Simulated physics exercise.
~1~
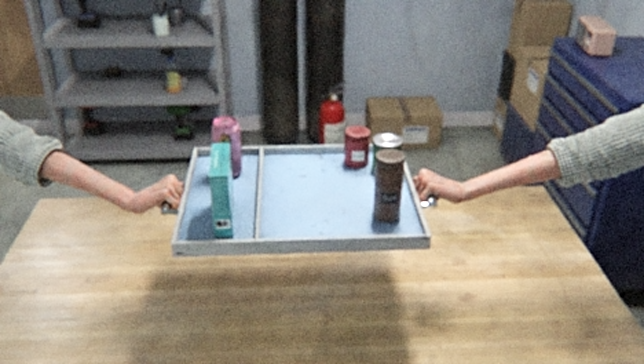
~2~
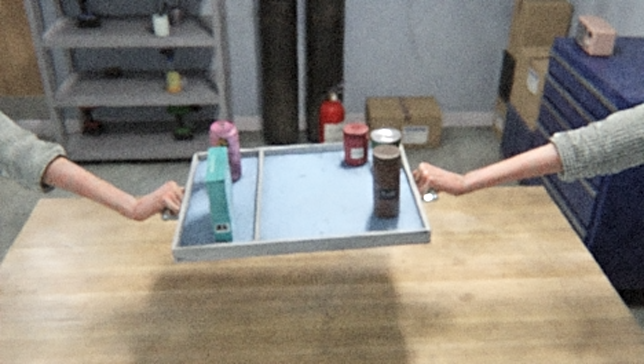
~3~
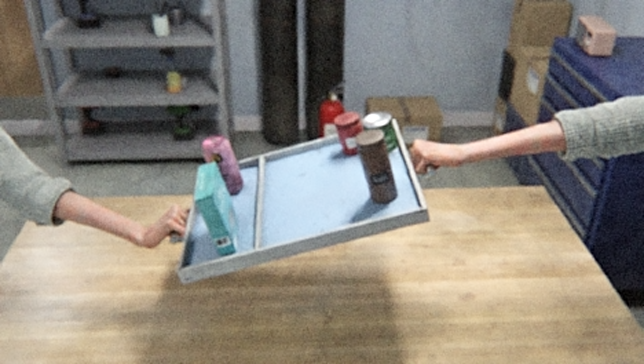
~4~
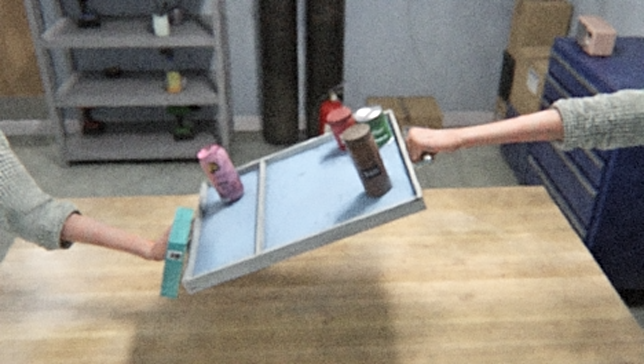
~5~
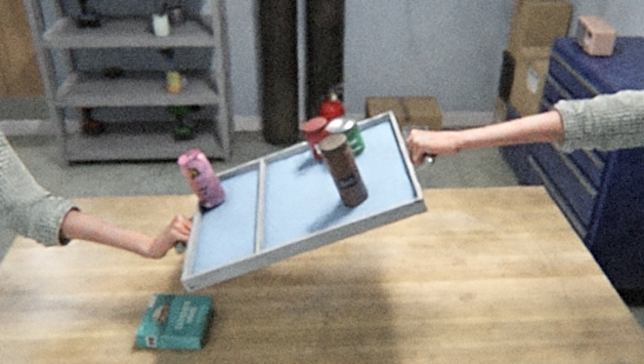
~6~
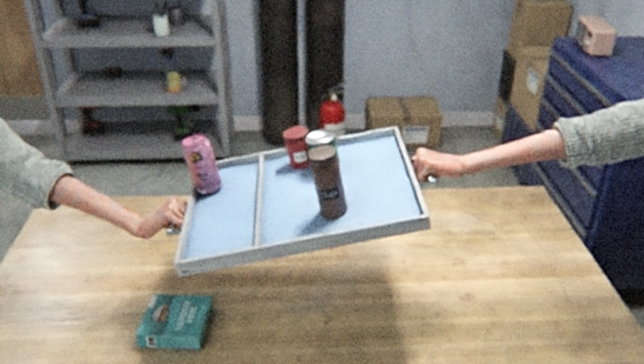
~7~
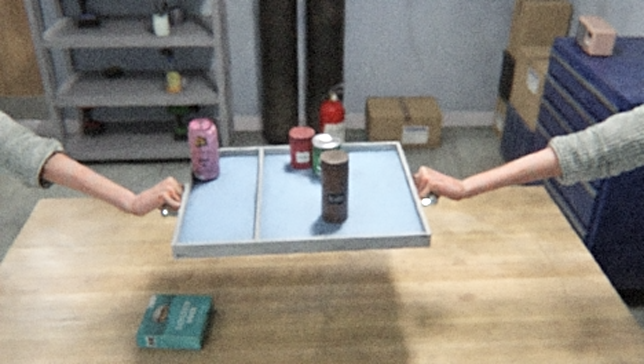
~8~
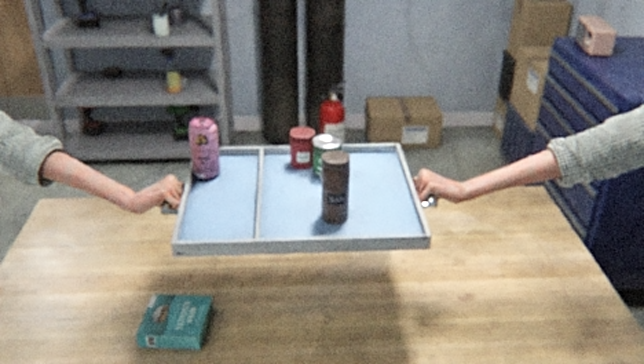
A hand-held tray tips left, dropping a turquoise packet and sliding the others, then levels.
